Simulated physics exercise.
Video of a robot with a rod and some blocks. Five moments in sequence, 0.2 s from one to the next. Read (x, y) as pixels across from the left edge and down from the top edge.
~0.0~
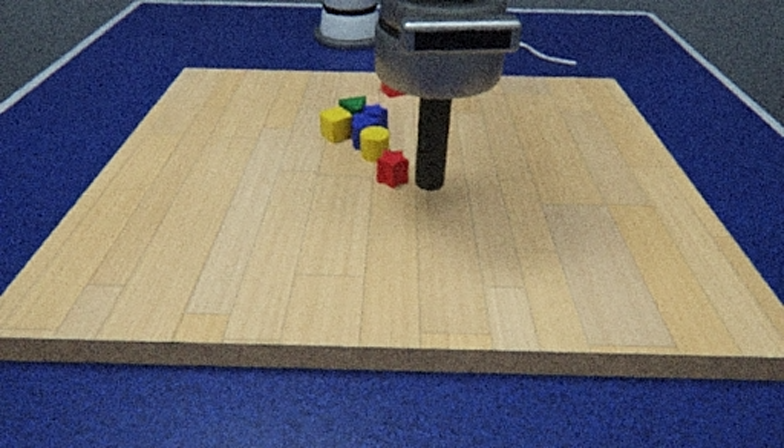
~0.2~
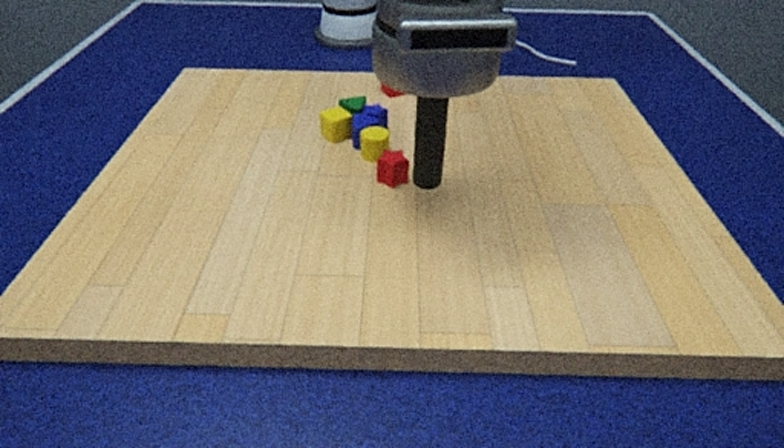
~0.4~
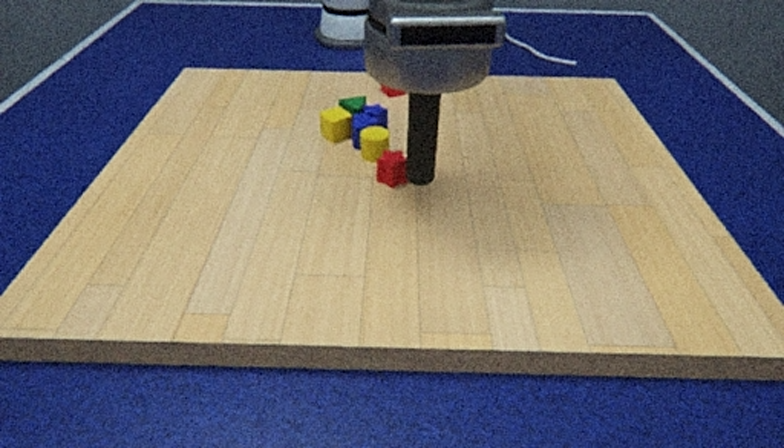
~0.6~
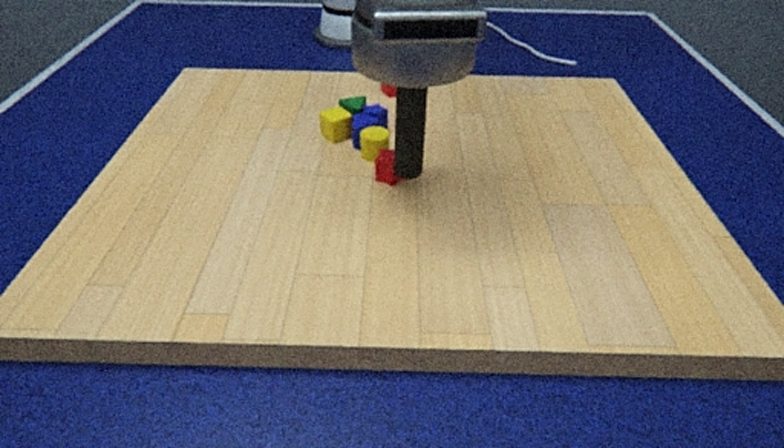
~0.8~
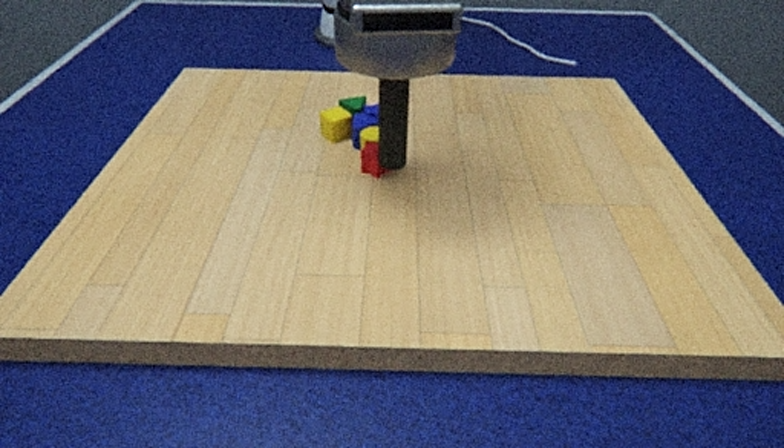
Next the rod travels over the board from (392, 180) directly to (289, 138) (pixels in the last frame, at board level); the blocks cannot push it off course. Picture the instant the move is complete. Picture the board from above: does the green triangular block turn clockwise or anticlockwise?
Answer: Anticlockwise.
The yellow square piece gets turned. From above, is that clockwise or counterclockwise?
Anticlockwise, looking down.
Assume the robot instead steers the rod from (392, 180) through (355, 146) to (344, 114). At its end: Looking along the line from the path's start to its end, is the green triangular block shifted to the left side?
No - that is not the case.
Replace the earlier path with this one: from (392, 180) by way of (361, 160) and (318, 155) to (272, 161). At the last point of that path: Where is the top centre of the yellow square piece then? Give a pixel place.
Near (323, 106).
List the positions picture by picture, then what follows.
Rod tip (429, 184); block tops, yellow square piece (336, 114); green triangular block (354, 101); blue star-shaped block (374, 109); yellow circular block (375, 133); red star-shaped block (393, 156), in the first picture.
Rod (427, 183); blocks unchanged, in the second picture.
Rod (420, 179); blocks unchanged, in the third picture.
Rod (408, 173); red star-shaped block (391, 155), in the fourth picture.
Rod (393, 164); yellow square piece (336, 114); green triangular block (354, 101); blue star-shaped block (374, 109); yellow circular block (375, 133); red star-shaped block (376, 147), in the fifth picture.
What follows on the original path. One third of the way, rod (354, 149); yellow square piece (330, 110), turned 50° anticlockwise; green triangular block (352, 95), turned 25° anticlockwise; blue star-shaped block (379, 104), turned 55° clockwise; yellow circular block (359, 119); red star-shaped block (348, 130), turned 25° clockwise.
Two thirds of the way, rod (320, 136); yellow square piece (329, 108), turned 60° anticlockwise; green triangular block (354, 93), turned 55° anticlockwise; blue star-shaped block (383, 102), turned 75° clockwise; yellow circular block (356, 114); red star-shaped block (332, 119), turned 70° clockwise.
At the end, rod (287, 123); yellow square piece (330, 106), turned 60° anticlockwise; green triangular block (354, 93), turned 55° anticlockwise; blue star-shaped block (383, 102), turned 75° clockwise; yellow circular block (355, 114); red star-shaped block (328, 118), turned 95° clockwise.
